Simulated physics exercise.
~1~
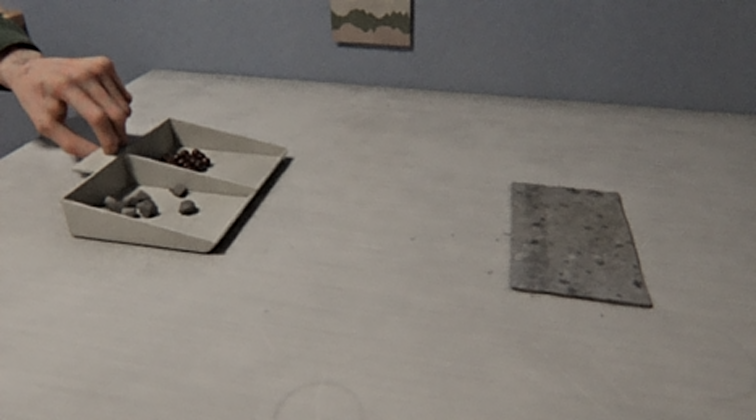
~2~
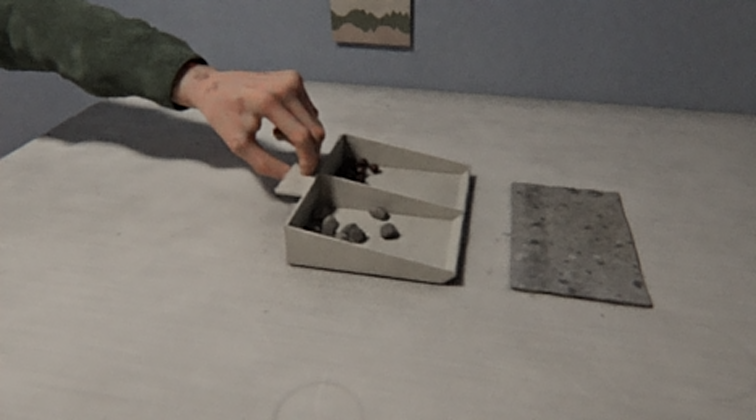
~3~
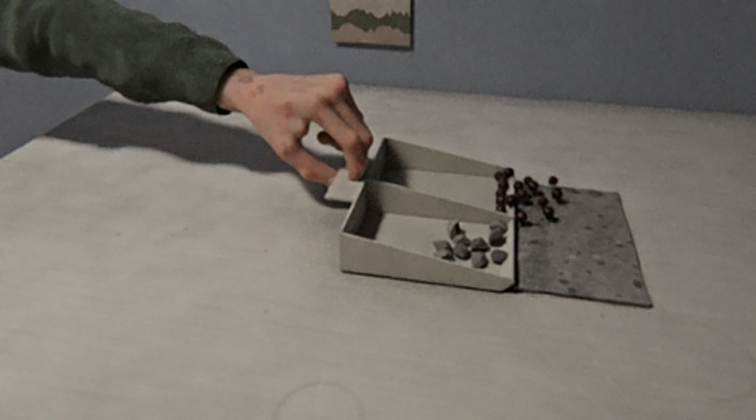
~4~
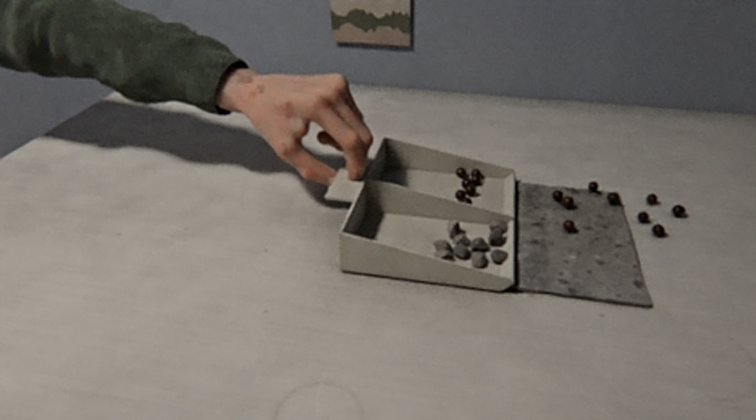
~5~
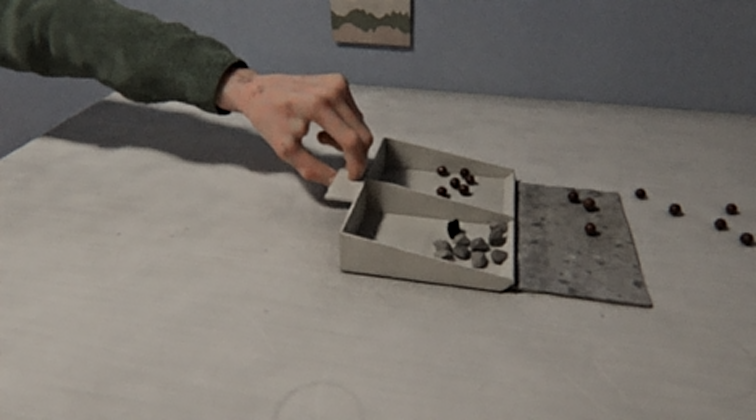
The clip shows a hand sliding a two-part tray of grey stones and dark red beads right across a counter until it stops at a flat grey slab. The stones slide forward but stay inside, while roughly half the beads spill out, scattering over the slab and counter.
